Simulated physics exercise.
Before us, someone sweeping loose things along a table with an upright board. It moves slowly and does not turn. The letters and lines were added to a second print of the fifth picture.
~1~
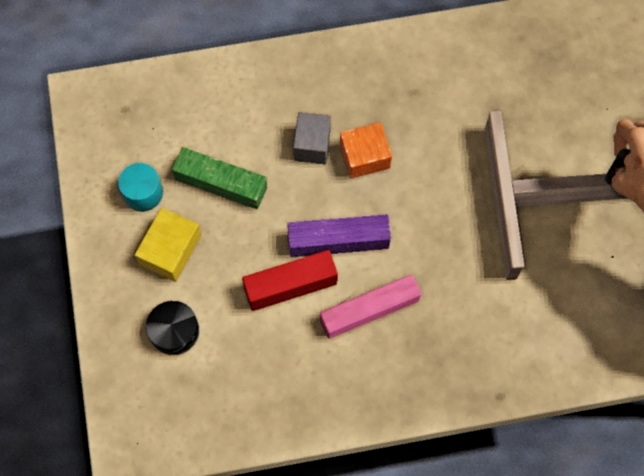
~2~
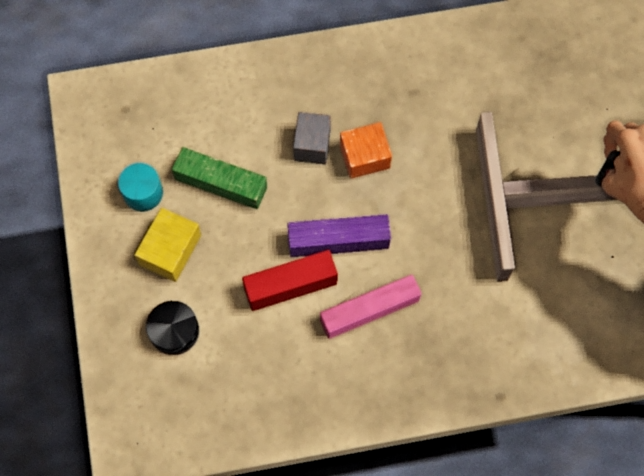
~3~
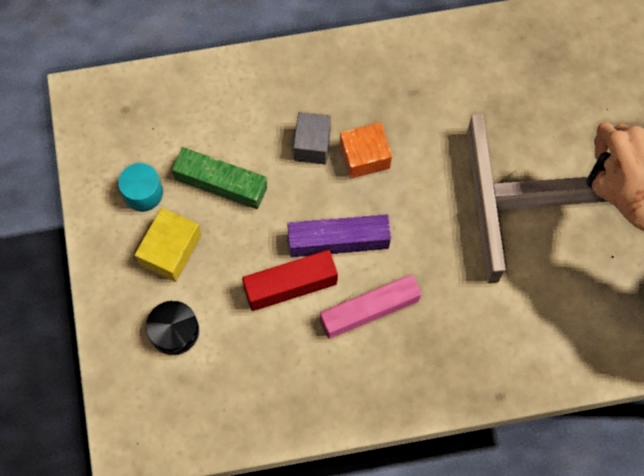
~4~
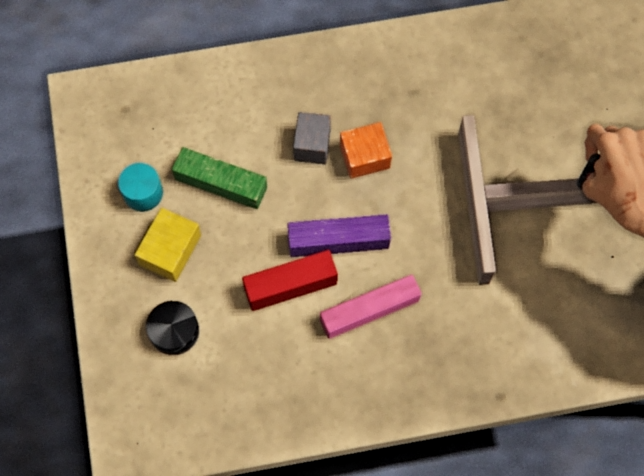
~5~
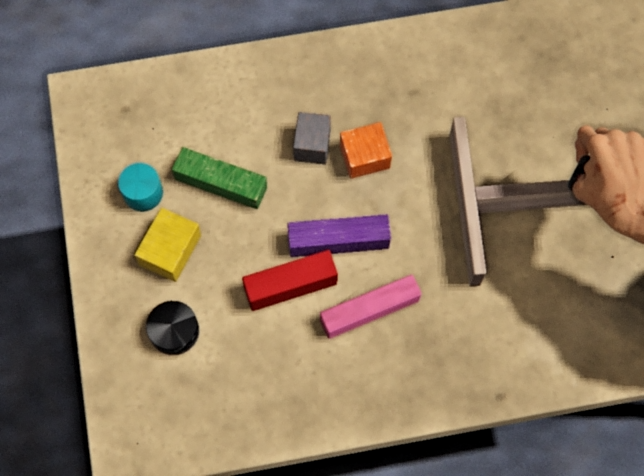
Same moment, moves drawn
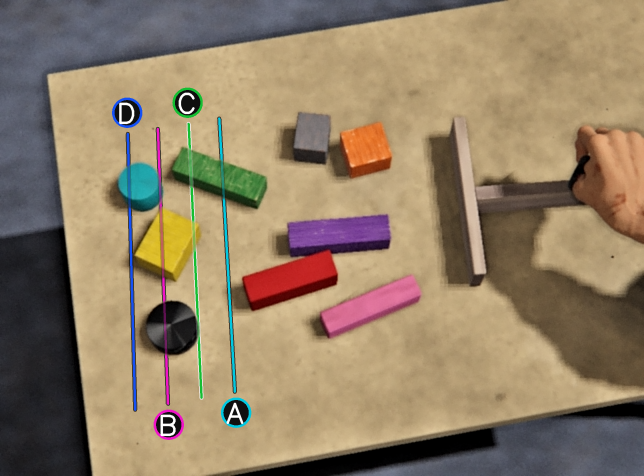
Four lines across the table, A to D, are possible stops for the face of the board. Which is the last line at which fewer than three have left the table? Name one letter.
At D, and not beyond.
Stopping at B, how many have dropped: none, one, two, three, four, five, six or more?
In all, none.
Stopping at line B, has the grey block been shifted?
Yes.
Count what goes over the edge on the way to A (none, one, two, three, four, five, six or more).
By then, none.
On the marked copy, A at (227, 249); B at (163, 260); C at (195, 255); D at (131, 265).
Taking D. A third of the way, board (349, 214); pink stick (304, 326); grey block (277, 136).
Two thirds of the way, board (227, 235); yellow block (112, 237); grey block (216, 112).
When it is over, board (130, 251); purple bar (77, 280); red stick (84, 306); none fallen.
As for the rest, A is within the limit but short; B is within the limit but short; C is within the limit but short.
